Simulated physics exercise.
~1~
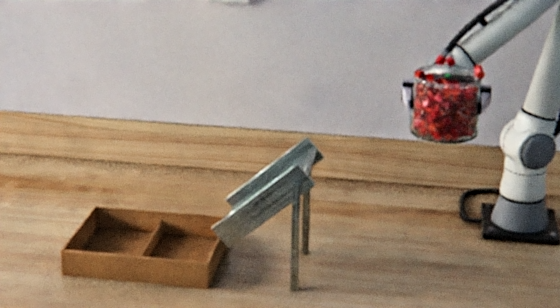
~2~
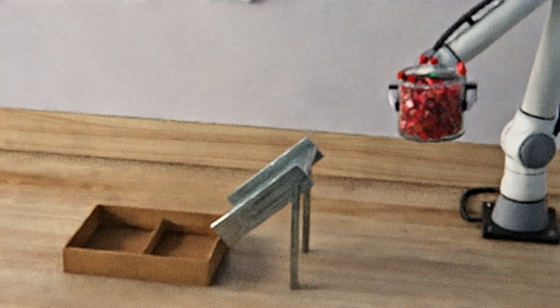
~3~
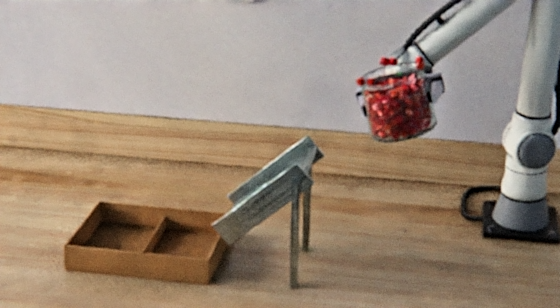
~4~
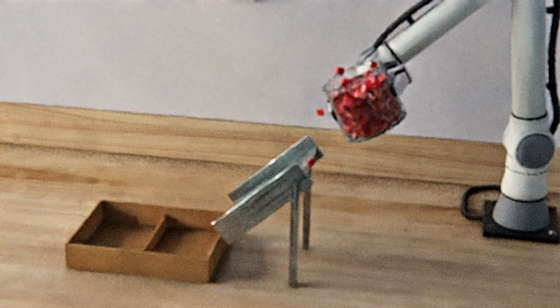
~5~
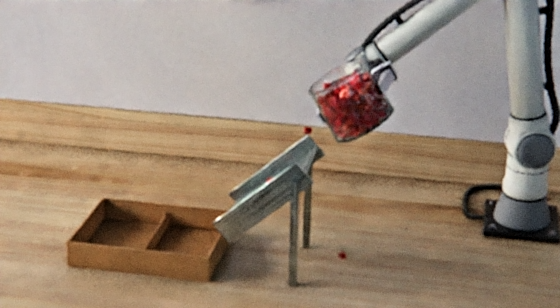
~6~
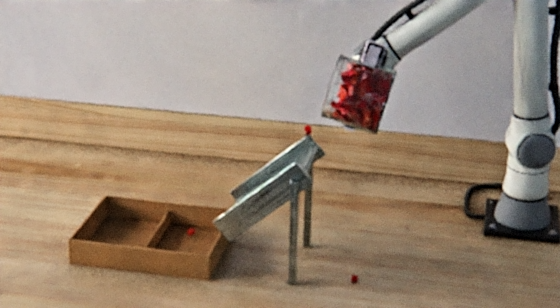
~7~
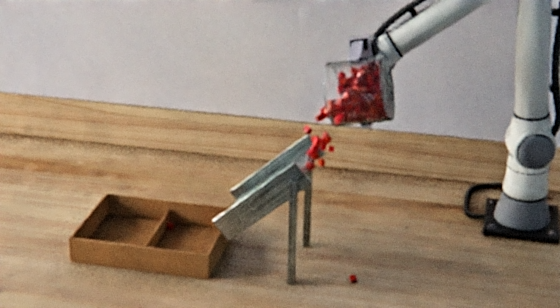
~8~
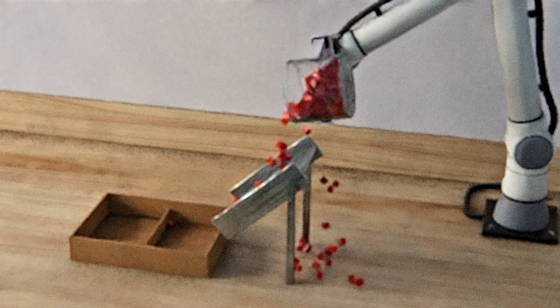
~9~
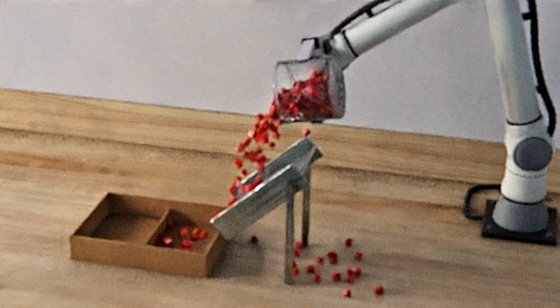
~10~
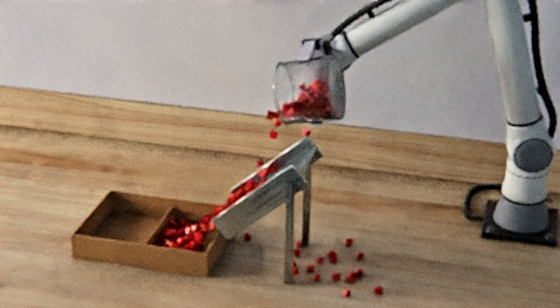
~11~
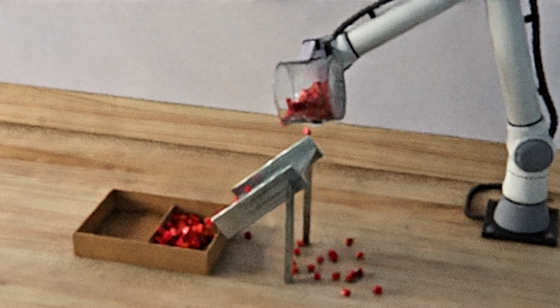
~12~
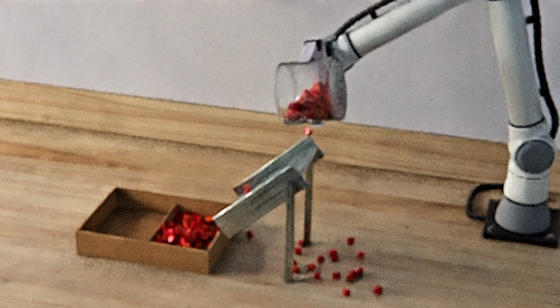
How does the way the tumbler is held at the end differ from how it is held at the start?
At the start the arm holds the tumbler upright, while at the end it holds it tipped over on its side.
To begin with, a robot arm on the right holds an upright clear tumbler heaped with small red pieces above a wooden table, where a metal chute on legs slopes down to a divided box. The arm carries the tumbler left and tilts it, and a few pieces drop near the chute. It tips the tumbler onto its side, and some pieces spill past the chute onto the table. Moving further left, it pours a stream down the chute into the right part of the box. The flow then dwindles, leaving a pile there, scattered pieces on the table and some still in the tumbler.
